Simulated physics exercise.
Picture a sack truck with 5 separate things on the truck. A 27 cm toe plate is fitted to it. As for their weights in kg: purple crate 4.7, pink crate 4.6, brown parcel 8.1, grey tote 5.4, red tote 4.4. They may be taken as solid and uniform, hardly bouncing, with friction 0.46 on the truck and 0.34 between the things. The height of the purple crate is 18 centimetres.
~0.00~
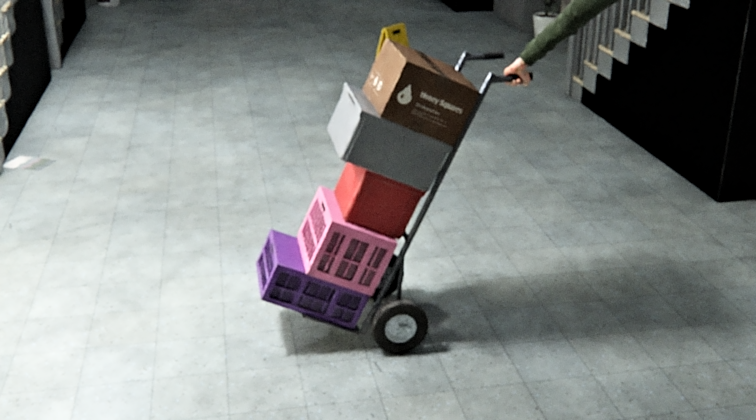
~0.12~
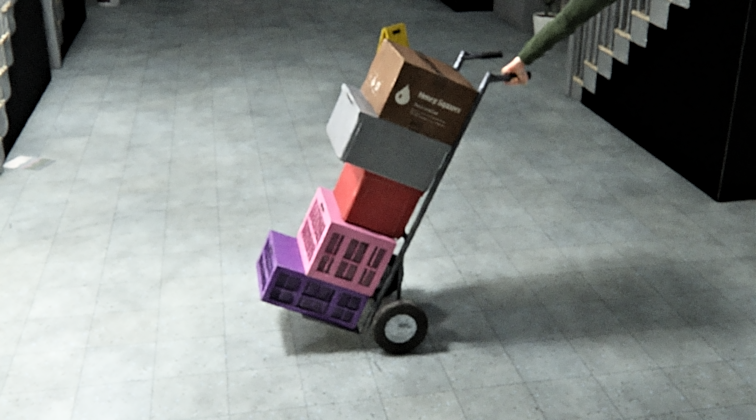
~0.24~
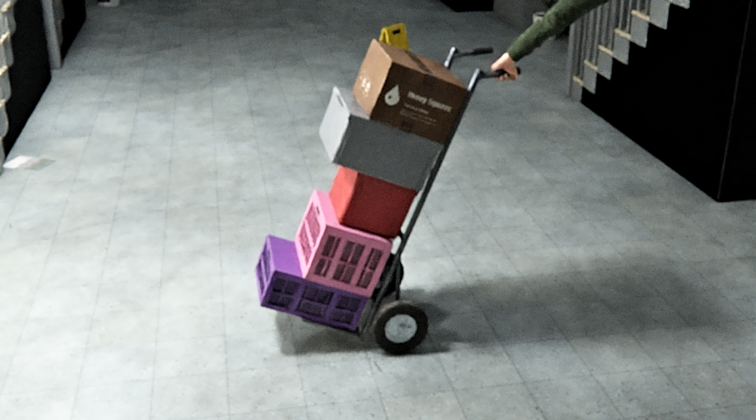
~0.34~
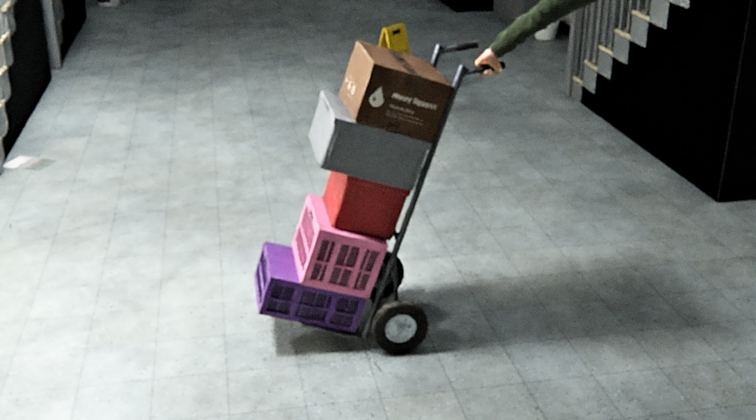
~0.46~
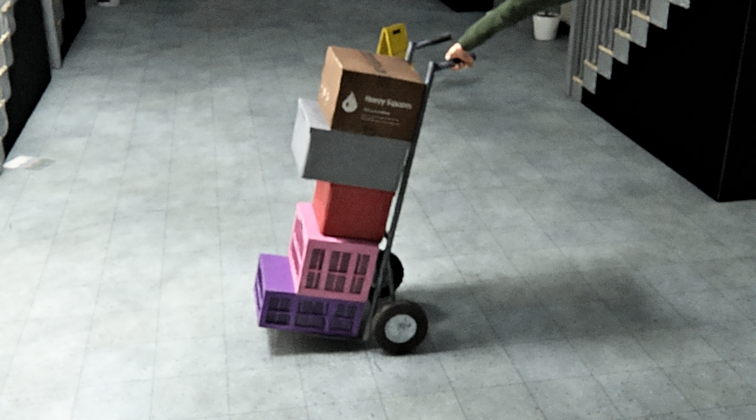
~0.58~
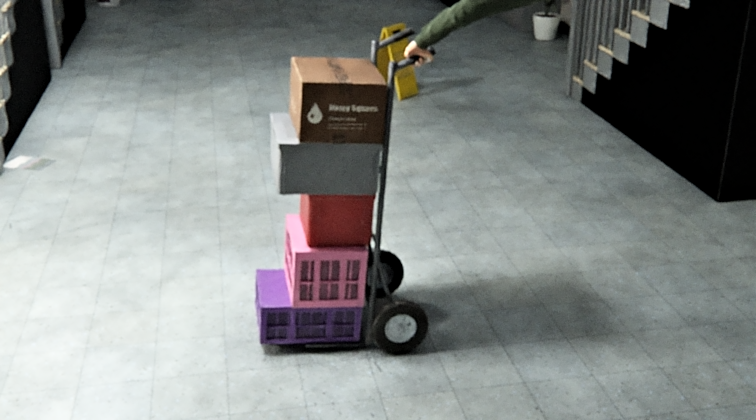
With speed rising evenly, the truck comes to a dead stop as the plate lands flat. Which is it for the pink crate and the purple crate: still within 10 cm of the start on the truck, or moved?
Log: Pink crate - at start position; purple crate - at start position.
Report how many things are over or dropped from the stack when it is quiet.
3.
By 0.88 s, truck upright; pink crate rocked 10° off its seat near (311, 261); purple crate rocked 4° off its seat near (306, 310); brown parcel rocked 19° off its seat.
By 1.18 s, truck upright; brown parcel and grey tote now dropped from the stack; pink crate 2 cm from its spot near (325, 264); red tote rocked 59° off its seat.
When it is over (2.1 s), dropped from the stack, brown parcel, grey tote and red tote; the other 2 within 10 cm of the start. In the last view, pink crate near (326, 264), purple crate near (307, 310).
